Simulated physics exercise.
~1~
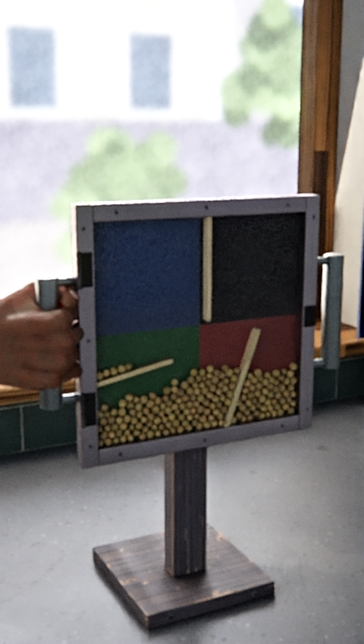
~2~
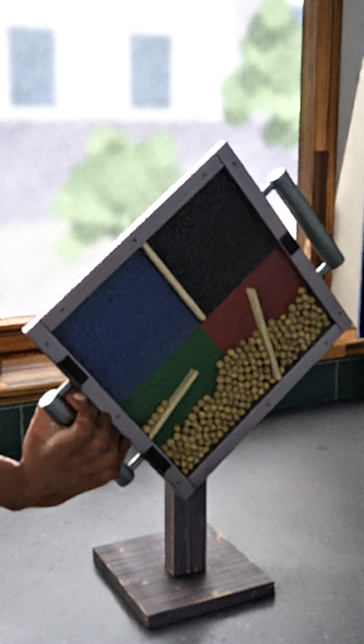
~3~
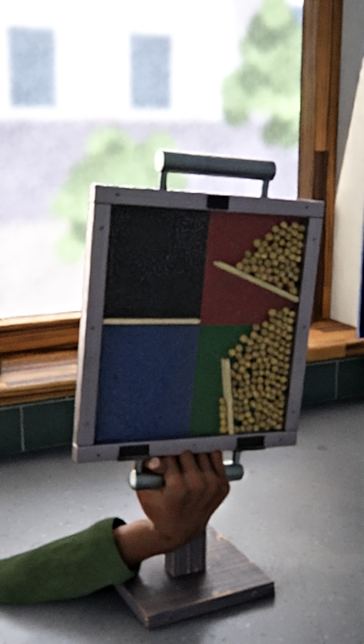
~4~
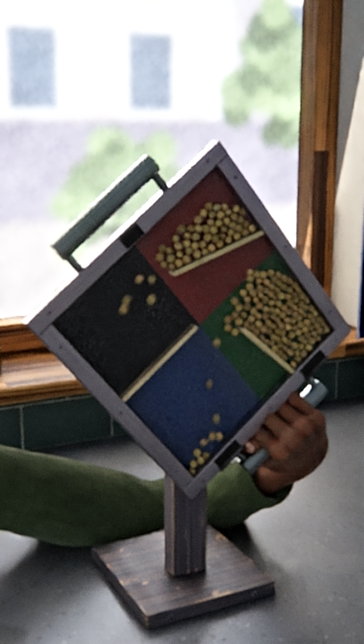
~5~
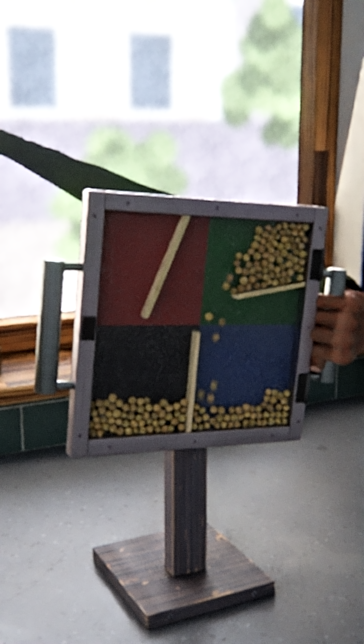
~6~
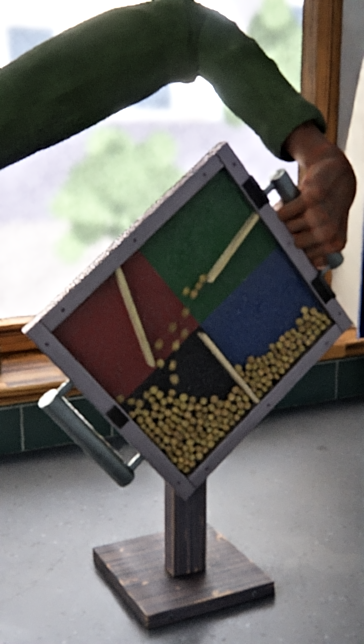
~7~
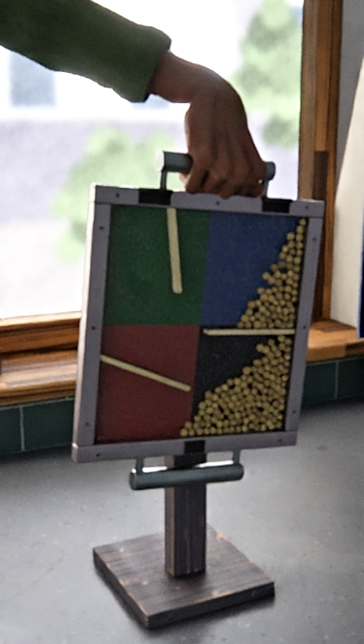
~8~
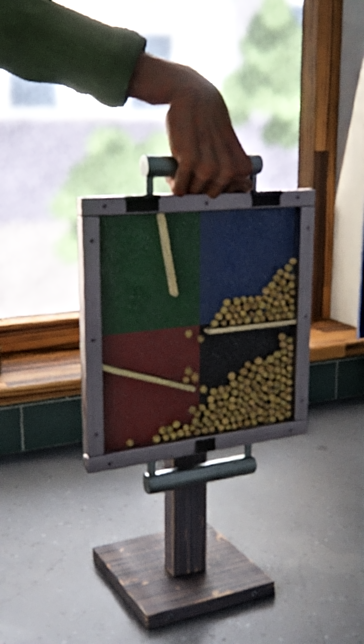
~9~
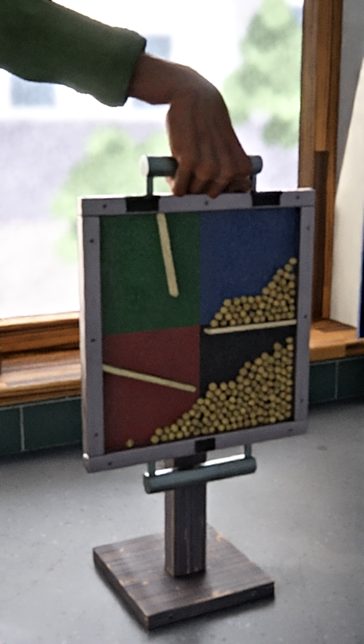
On a counter, a hand turns a box counterclockwise; chickpeas settle mainly in black and blue.
